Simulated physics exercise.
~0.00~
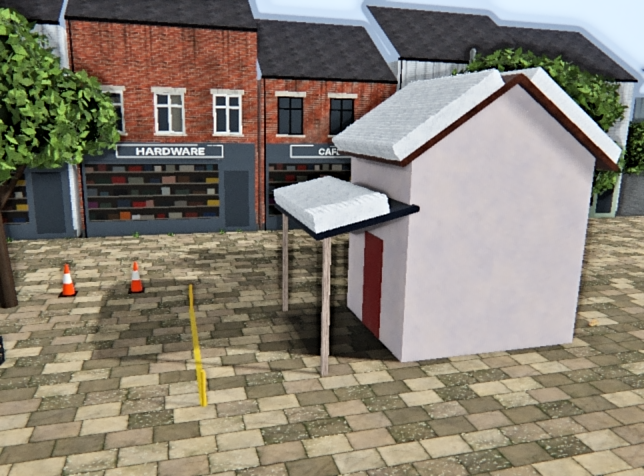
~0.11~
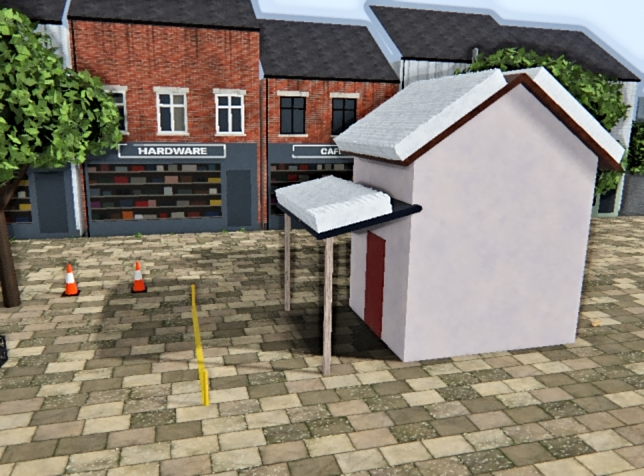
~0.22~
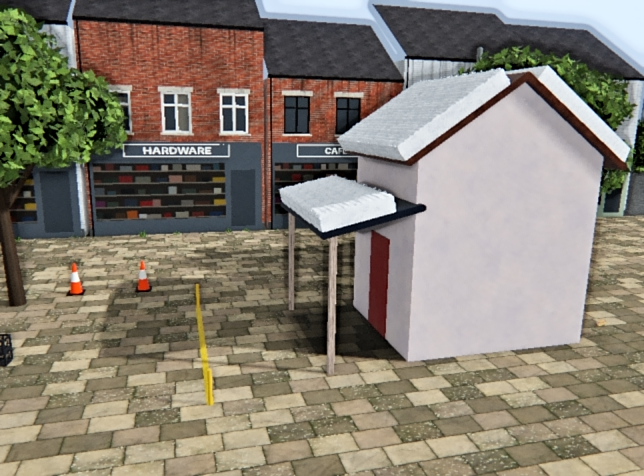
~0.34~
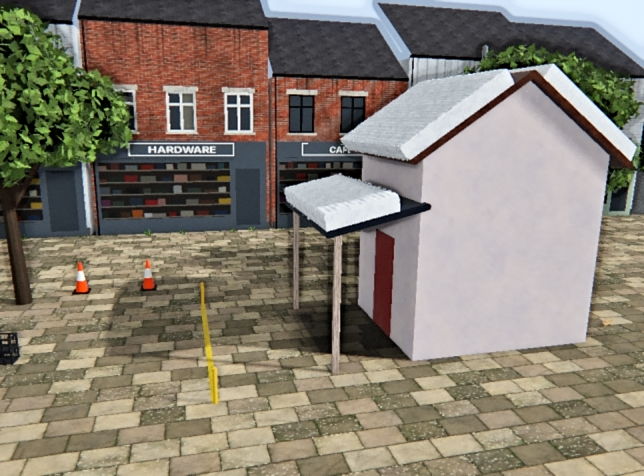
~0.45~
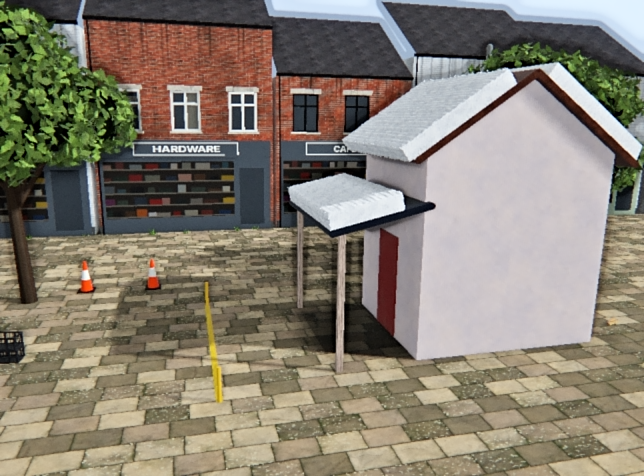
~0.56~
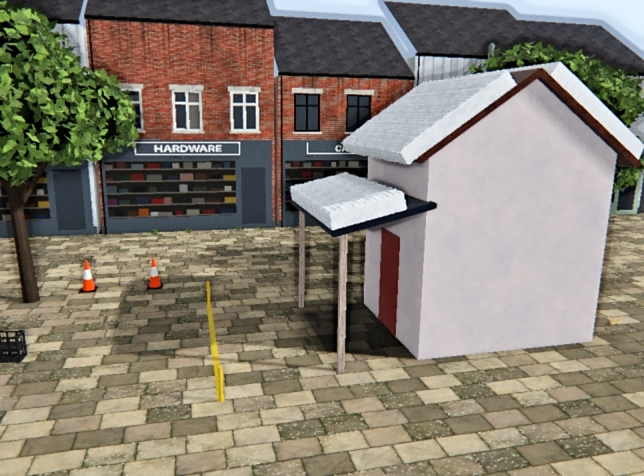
In a paved square by a hardware shop, the view drifted slightly left, bringing a dark crate into sight, while snow on a small pale building's steep roof slipped just a little, staying together.
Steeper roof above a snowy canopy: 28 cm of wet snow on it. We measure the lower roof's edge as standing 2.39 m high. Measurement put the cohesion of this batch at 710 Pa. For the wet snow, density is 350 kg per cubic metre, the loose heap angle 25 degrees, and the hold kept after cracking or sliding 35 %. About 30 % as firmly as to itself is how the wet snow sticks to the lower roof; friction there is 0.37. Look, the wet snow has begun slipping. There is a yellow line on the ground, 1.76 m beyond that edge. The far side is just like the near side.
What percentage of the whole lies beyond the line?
About 0 %.
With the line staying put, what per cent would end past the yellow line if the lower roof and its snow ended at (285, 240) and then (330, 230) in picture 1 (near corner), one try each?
Try 1: 0 %; try 2: 1 %.
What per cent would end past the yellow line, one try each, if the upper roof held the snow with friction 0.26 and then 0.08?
About 12 % in the first try and about 25 % in the second.
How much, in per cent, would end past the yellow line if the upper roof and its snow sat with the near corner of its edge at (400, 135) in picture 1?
Roughly 12 %.
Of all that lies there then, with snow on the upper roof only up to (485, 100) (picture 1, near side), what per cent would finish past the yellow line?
I'd put it at around 0 percent.
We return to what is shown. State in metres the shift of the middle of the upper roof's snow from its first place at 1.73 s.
1.6 m.
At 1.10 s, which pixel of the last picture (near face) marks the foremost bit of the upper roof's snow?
It sits close to (378, 192) in the last picture.
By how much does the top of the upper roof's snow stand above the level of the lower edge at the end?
0.9 m, give or take.
By 1.10 s, none is below the lower edge and 0 % is past the line.
By 1.73 s, none is below the lower edge and 0 % is past the line.
By 2.37 s, 1 % is below the lower edge and 0 % is past the line.
By 3.00 s, 26 % is below the lower edge and 0 % is past the line.
By 5.20 s, at the end, 37 % is below the lower edge and 0 % is past the line.
